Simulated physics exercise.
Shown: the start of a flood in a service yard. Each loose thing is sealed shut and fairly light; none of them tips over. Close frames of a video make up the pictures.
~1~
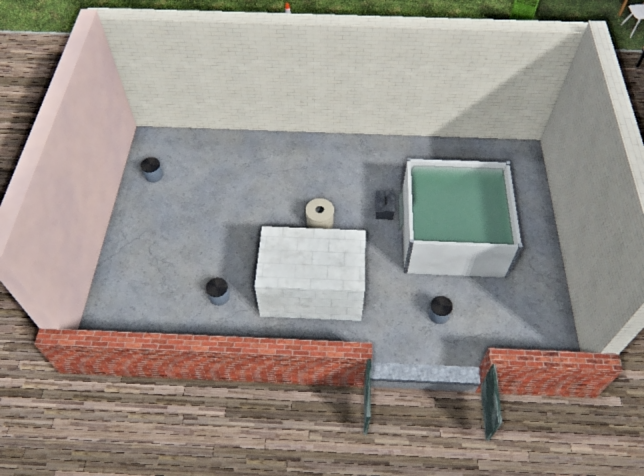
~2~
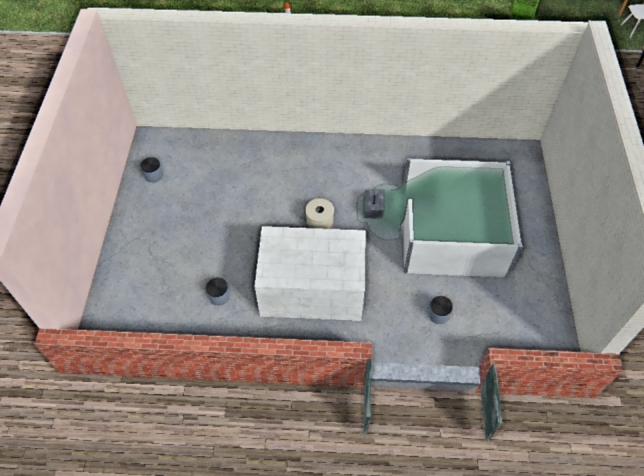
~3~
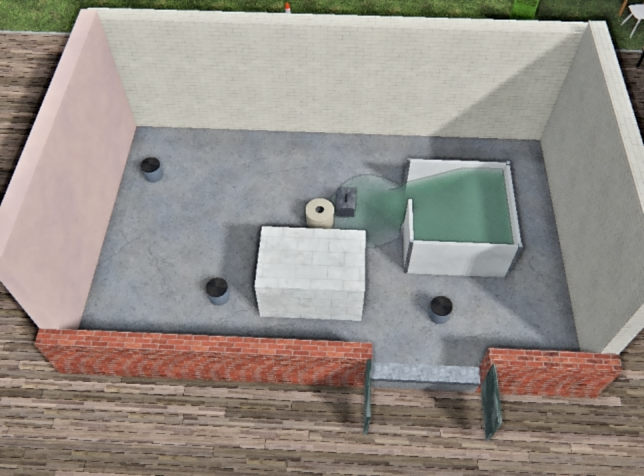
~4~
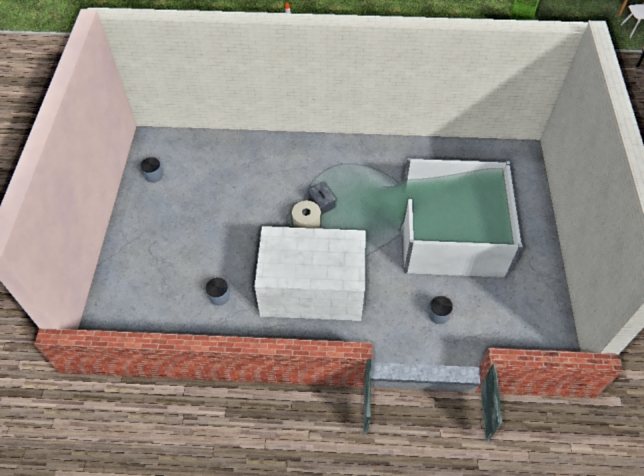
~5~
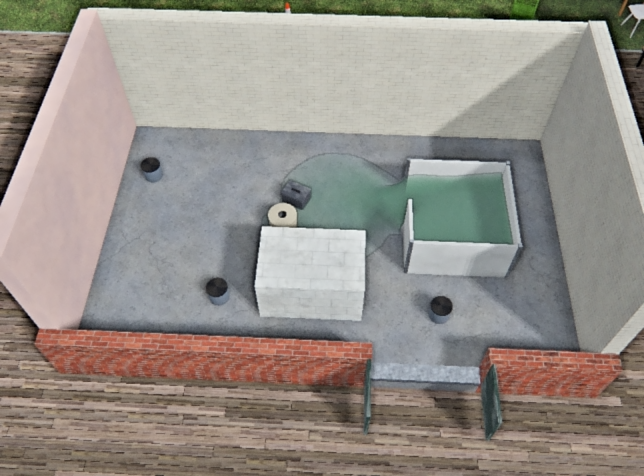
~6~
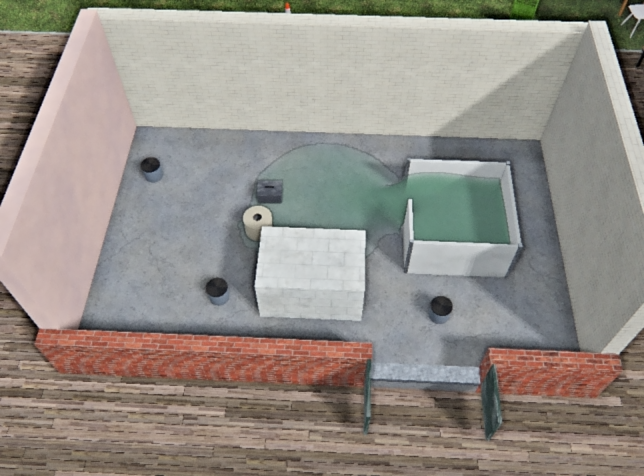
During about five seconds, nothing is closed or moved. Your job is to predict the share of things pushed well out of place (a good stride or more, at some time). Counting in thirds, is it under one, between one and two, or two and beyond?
Looks to me like between one and two in three get shifted a long way.
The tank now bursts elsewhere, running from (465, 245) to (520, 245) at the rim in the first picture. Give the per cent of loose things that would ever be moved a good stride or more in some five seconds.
It comes to some 0 per cent.
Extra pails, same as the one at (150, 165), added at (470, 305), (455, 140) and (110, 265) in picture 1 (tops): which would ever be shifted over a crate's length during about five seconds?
First falls short; second falls short; third driven off.
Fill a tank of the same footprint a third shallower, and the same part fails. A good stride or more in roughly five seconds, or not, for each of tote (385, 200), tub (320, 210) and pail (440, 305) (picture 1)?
Taking each in turn, the answer is did it, did it, came up short.
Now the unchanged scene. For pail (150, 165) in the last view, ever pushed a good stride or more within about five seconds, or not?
I'd say it travels that far.
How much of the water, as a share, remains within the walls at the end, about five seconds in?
Estimate: Roughly 100 %.
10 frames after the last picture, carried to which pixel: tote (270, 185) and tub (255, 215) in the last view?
First top about at (122, 185); second top about at (105, 243).
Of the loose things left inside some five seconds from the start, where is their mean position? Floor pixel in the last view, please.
Roughly at (239, 286).
A moment on, 2 of 5 are well off their spots; 0 afloat.
Next, 2 of 5 are well off their spots; 3 afloat.
Later, 3 of 5 are well off their spots; 2 afloat.
In the end, 3 of 5 are well off their spots, and 3 have been at some point; 2 afloat.
